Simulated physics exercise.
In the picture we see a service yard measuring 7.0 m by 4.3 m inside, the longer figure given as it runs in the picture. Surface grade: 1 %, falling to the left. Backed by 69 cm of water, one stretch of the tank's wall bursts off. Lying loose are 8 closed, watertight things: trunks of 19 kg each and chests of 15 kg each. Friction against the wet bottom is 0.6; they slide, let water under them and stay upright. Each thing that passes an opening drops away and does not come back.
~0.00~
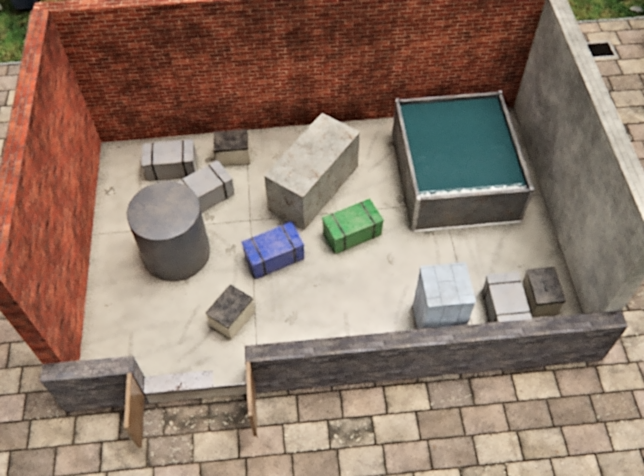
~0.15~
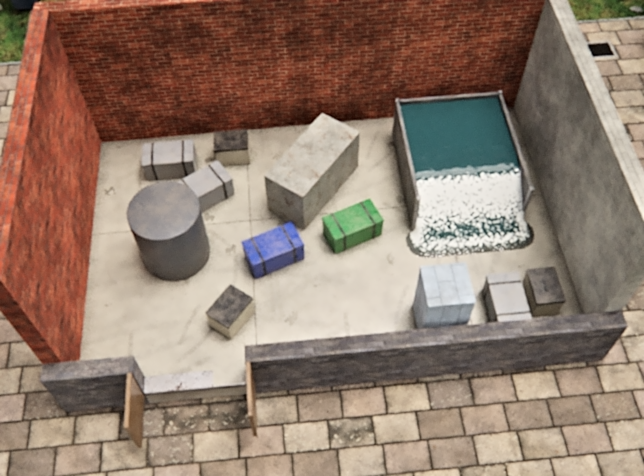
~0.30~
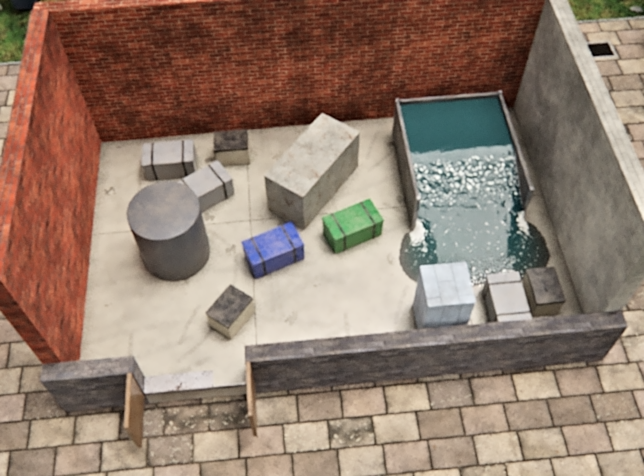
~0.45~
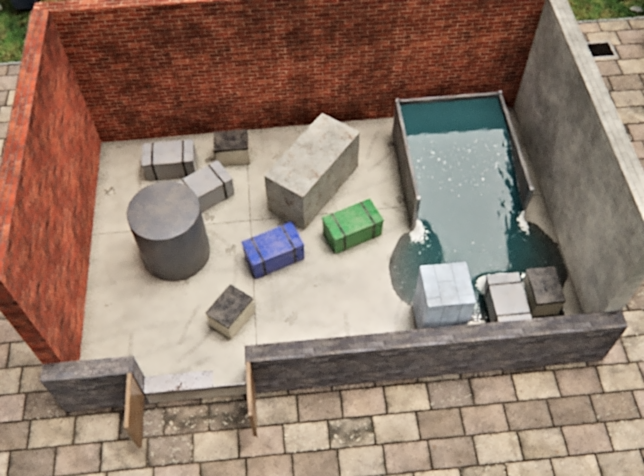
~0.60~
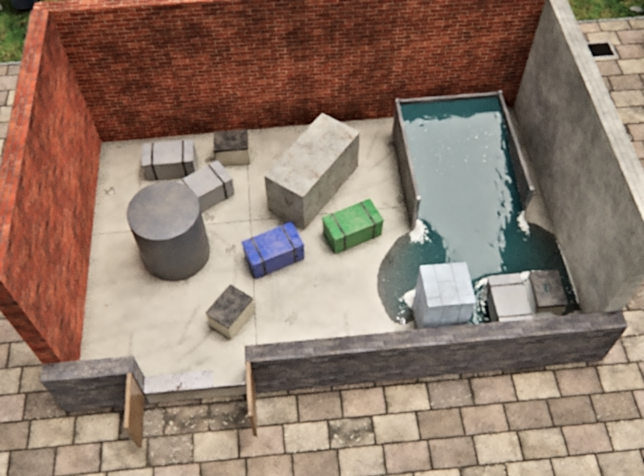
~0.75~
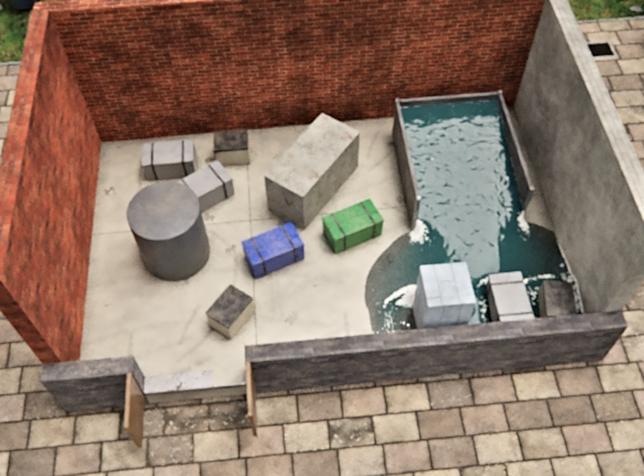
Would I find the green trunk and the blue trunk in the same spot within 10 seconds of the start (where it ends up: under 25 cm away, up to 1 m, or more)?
Looks like the green trunk is pushed a small distance, and the blue trunk is pushed a small distance.
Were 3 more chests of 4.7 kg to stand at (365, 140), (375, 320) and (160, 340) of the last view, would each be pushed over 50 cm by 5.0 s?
Within it, beyond it, beyond it.
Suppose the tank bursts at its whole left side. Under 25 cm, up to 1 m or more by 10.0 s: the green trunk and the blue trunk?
Note: Green trunk swept well away, blue trunk swept well away.
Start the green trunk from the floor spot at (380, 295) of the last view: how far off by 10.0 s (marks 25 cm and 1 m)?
Outcome: It is taken a long way.
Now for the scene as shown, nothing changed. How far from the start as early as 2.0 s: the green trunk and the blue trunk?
Roughly 0 and 0 cm by then.
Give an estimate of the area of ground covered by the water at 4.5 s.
Roughly 23 m2.
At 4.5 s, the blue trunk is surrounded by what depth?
The depth there is around 4 cm.
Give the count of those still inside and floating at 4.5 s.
My tally comes to 2.
After 2.0 s the green trunk is near (353, 219), 0.0 m from its start, aground; the blue trunk is near (273, 243), 0.0 m from its start, aground; 0 of 8 are out; 2 afloat.
After 4.5 s the green trunk is near (352, 188), 0.6 m from its start, aground; the blue trunk is near (222, 193), 1.2 m from its start, aground; 0 of 8 are out; 2 afloat.
After 7.0 s the green trunk is near (352, 188), 0.6 m from its start, aground; the blue trunk is near (213, 186), 1.4 m from its start, afloat; 0 of 8 are out; 4 afloat.
After 10.0 s the green trunk is near (352, 188), 0.6 m from its start, aground; the blue trunk is near (261, 223), 0.4 m from its start, afloat; 0 of 8 are out; 6 afloat.
